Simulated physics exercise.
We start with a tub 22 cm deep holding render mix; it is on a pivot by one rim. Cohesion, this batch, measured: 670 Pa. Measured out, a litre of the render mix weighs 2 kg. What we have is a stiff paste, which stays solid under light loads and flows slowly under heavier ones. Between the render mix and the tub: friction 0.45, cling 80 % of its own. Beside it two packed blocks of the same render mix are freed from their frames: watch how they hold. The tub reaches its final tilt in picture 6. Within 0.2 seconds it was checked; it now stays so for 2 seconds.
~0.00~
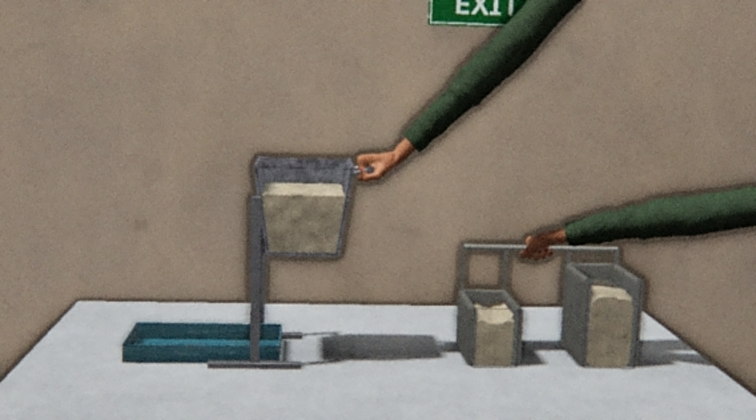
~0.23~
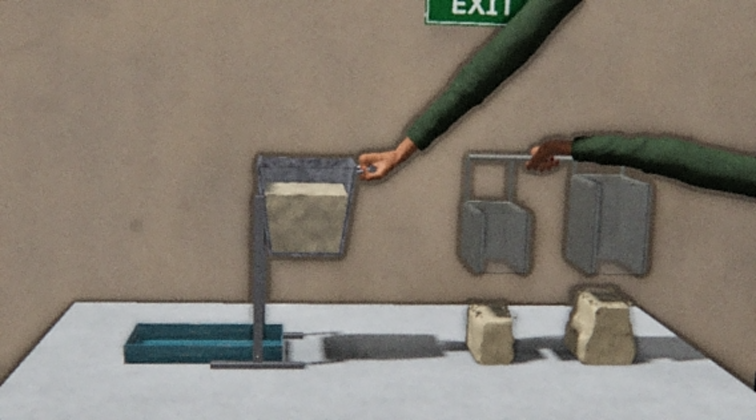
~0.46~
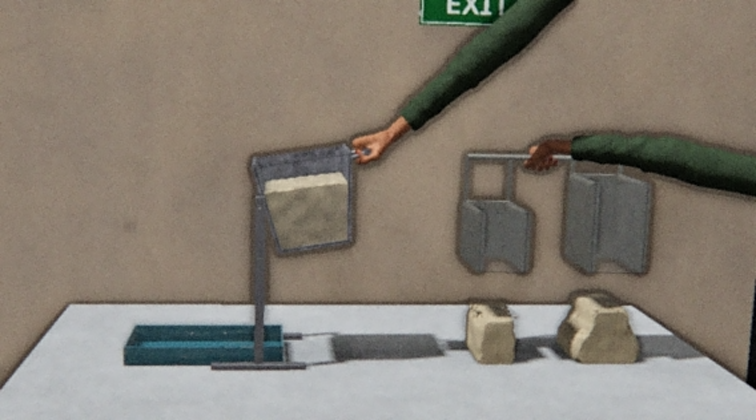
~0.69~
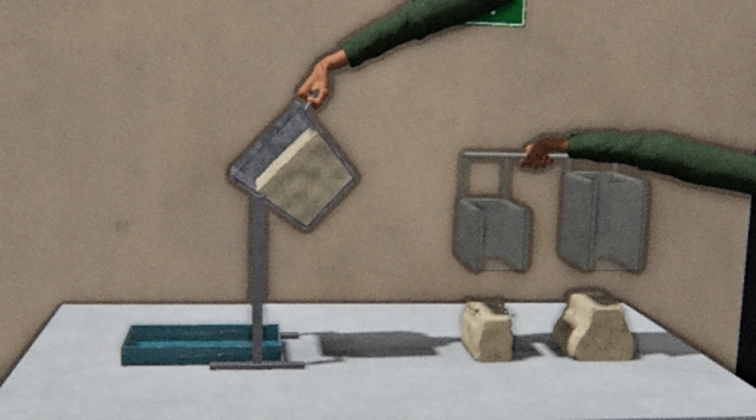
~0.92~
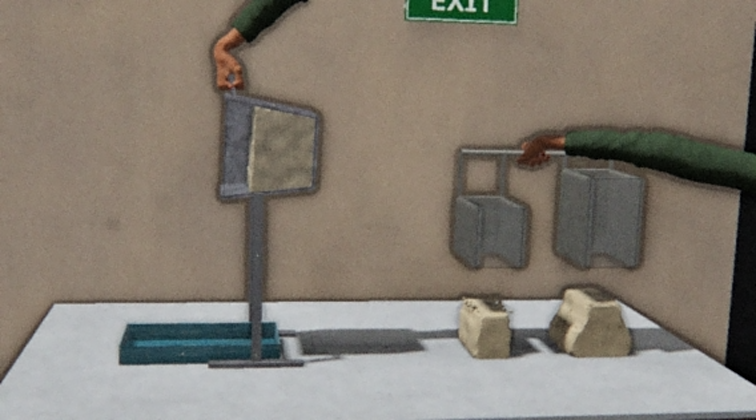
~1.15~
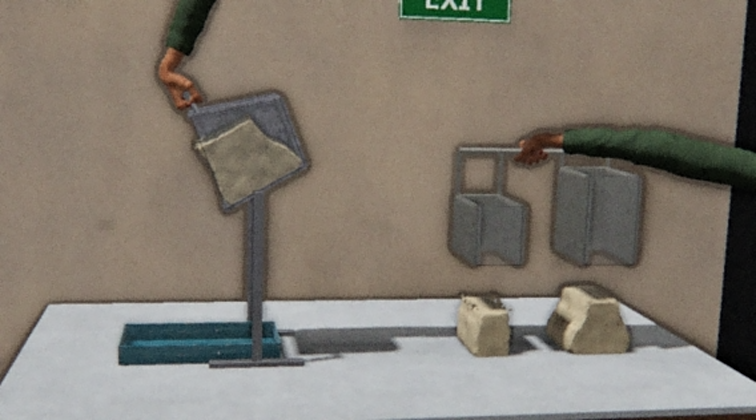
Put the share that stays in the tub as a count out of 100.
The share that stays is about 0 out of 100.
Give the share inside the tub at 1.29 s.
Tub contents: Around 50 %.
After 1.29 s, the tub is at 111 degrees and holds 49 %.
After 1.46 s, the tub is at 111 degrees and holds 16 %.
After 1.63 s, the tub is at 111 degrees and holds 0 %.
After 1.80 s, the tub is at 111 degrees and holds 0 %.
After 3.15 s, the tub is at 111 degrees and holds 0 %.
